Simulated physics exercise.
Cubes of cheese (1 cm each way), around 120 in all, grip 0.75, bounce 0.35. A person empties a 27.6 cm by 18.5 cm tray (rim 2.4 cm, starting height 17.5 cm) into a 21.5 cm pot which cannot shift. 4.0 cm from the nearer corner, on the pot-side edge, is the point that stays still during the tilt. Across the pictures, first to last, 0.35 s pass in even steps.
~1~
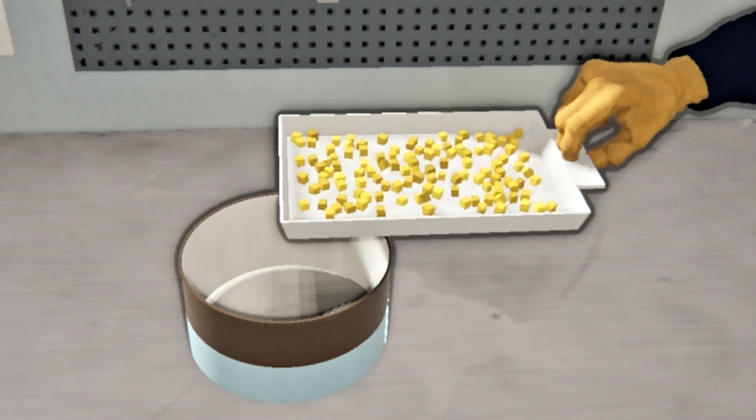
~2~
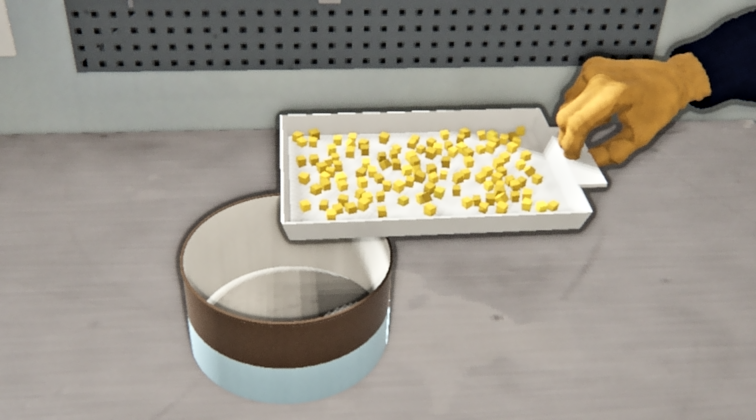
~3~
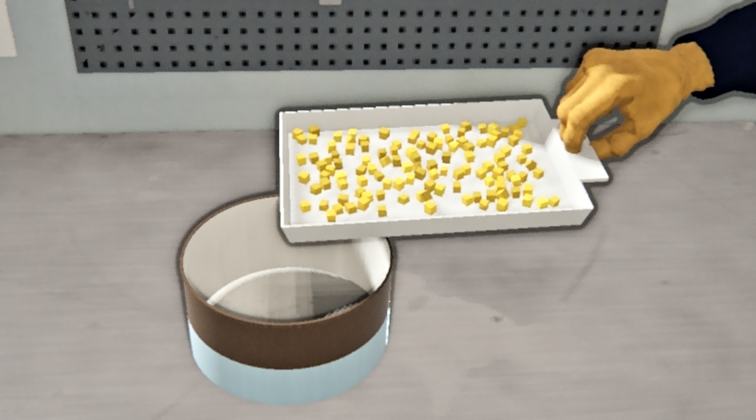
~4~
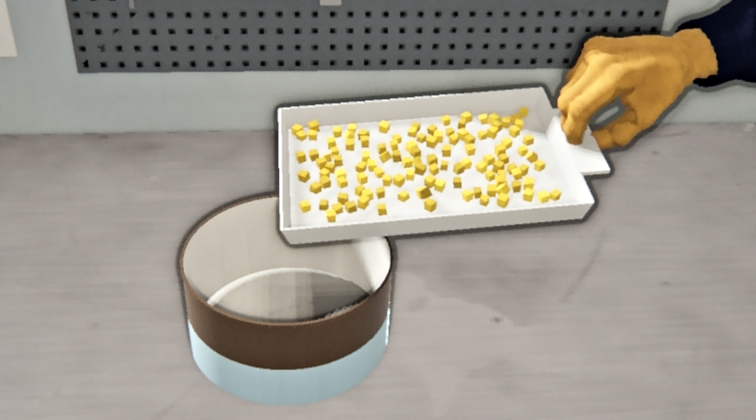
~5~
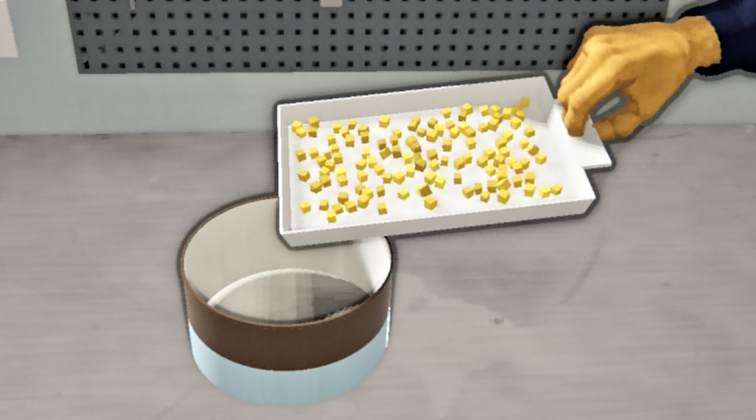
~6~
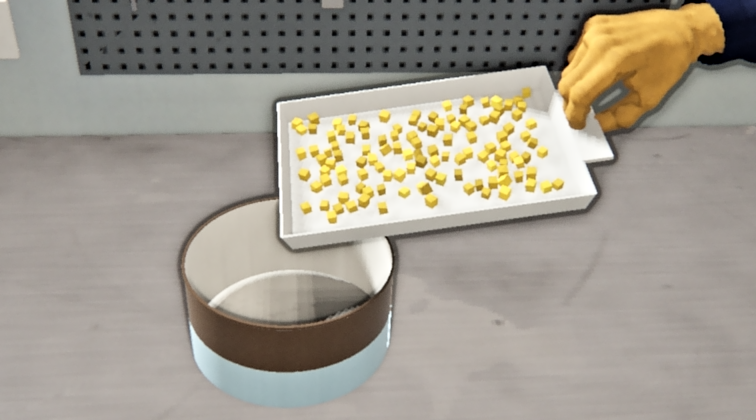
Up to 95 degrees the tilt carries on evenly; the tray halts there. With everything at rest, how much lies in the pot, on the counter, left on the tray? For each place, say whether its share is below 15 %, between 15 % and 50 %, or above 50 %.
Pot: Above 50 %; counter: Between 15 % and 50 %; left on the tray: Below 15 %.
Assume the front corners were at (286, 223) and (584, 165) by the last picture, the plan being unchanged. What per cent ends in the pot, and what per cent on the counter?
Final per cent - pot 80, counter 20.
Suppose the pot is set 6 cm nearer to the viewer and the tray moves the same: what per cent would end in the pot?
100 per cent.
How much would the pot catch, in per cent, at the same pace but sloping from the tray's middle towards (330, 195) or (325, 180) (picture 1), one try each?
95 and 70 %.
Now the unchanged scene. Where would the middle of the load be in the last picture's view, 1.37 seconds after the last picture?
Roughly (315, 219).
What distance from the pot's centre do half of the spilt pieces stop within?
About 26 cm.
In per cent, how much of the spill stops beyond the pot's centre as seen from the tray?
Near 60 in a hundred.
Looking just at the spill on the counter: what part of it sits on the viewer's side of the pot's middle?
About 100 percent of the spill.
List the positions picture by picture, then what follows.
In the first picture, tray tilt 0 degrees, front corners at (288, 217) and (581, 208); middle of the pieces at (415, 171); pot at (286, 251).
In the second picture, tray tilt 1 degrees, front corners at (290, 219) and (583, 208); middle of the pieces at (417, 171).
In the third picture, tray tilt 4 degrees, front corners at (289, 222) and (584, 204), lowest corner left front; middle of the pieces at (417, 167).
In the fourth picture, tray tilt 7 degrees, front corners at (288, 224) and (585, 198), lowest corner left front; middle of the pieces at (417, 162).
In the fifth picture, tray tilt 10 degrees, front corners at (288, 228) and (586, 194), lowest corner left front; middle of the pieces at (418, 158).
In the sixth picture, tray tilt 13 degrees, front corners at (289, 231) and (587, 189), lowest corner left front; middle of the pieces at (418, 154); pot at (289, 256).
Then, 0.82 s after the last picture, tilt 51 degrees; the tray holds 95 %, the pot 0 %.
Then, 1.37 s after the last picture, tilt 77 degrees; the tray holds 80 %, the pot 10 %.
Then, 1.98 s after the last picture, tilt 95 degrees; the tray holds 10 %, the pot 65 %.
In the end, pot 75 %, counter 25 %, tray 0 %.
